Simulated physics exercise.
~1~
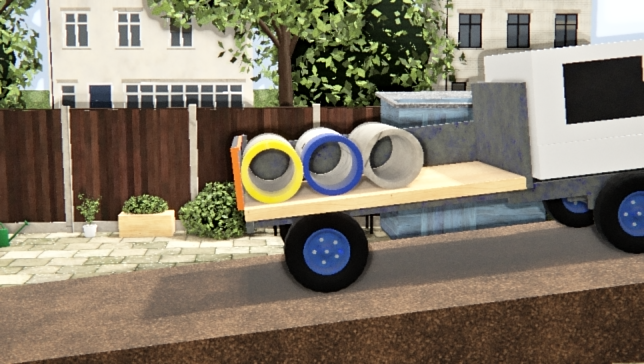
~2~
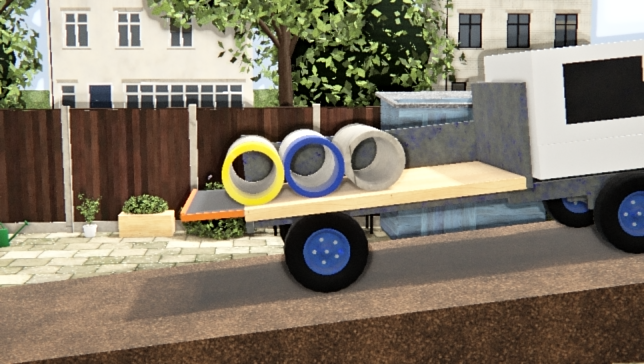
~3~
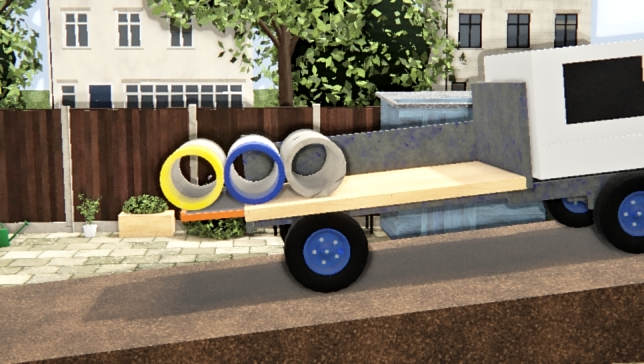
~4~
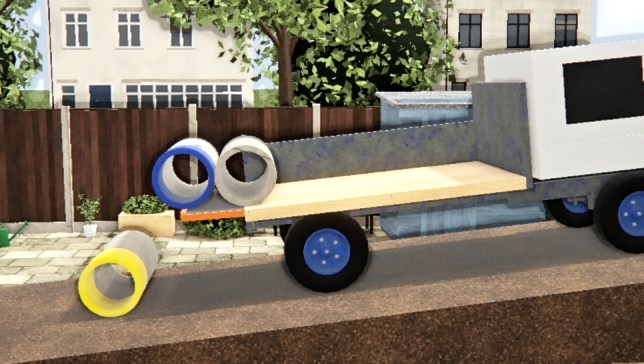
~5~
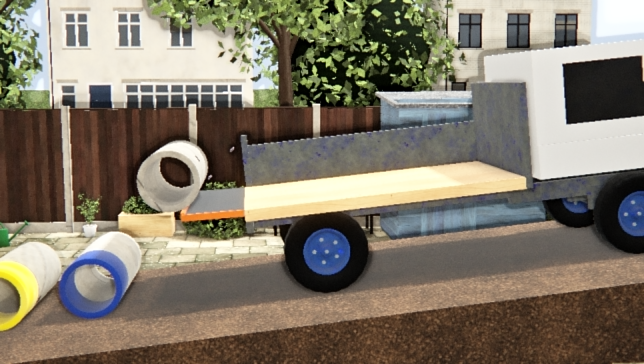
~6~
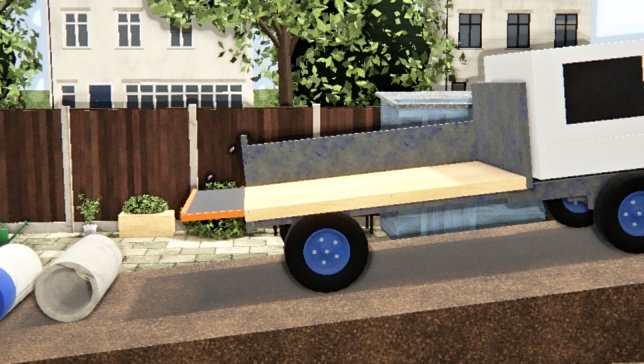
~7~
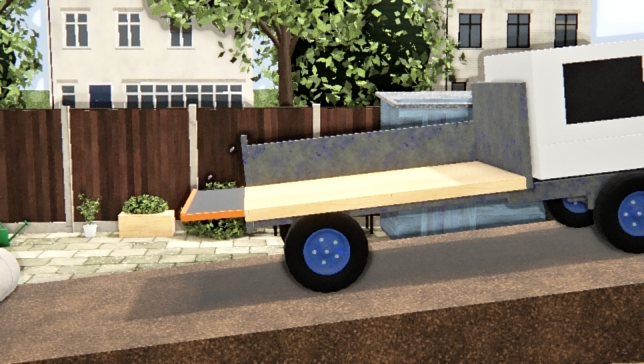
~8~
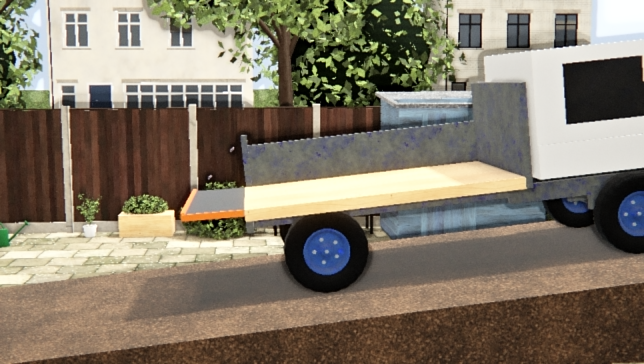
On a sloping street, a pick-up's tailgate dropped open and three concrete pipes rolled left off the bed, the yellow-ringed one first, then the blue, then the plain grey, and all tumbled down the road out of sight, leaving the truck empty.
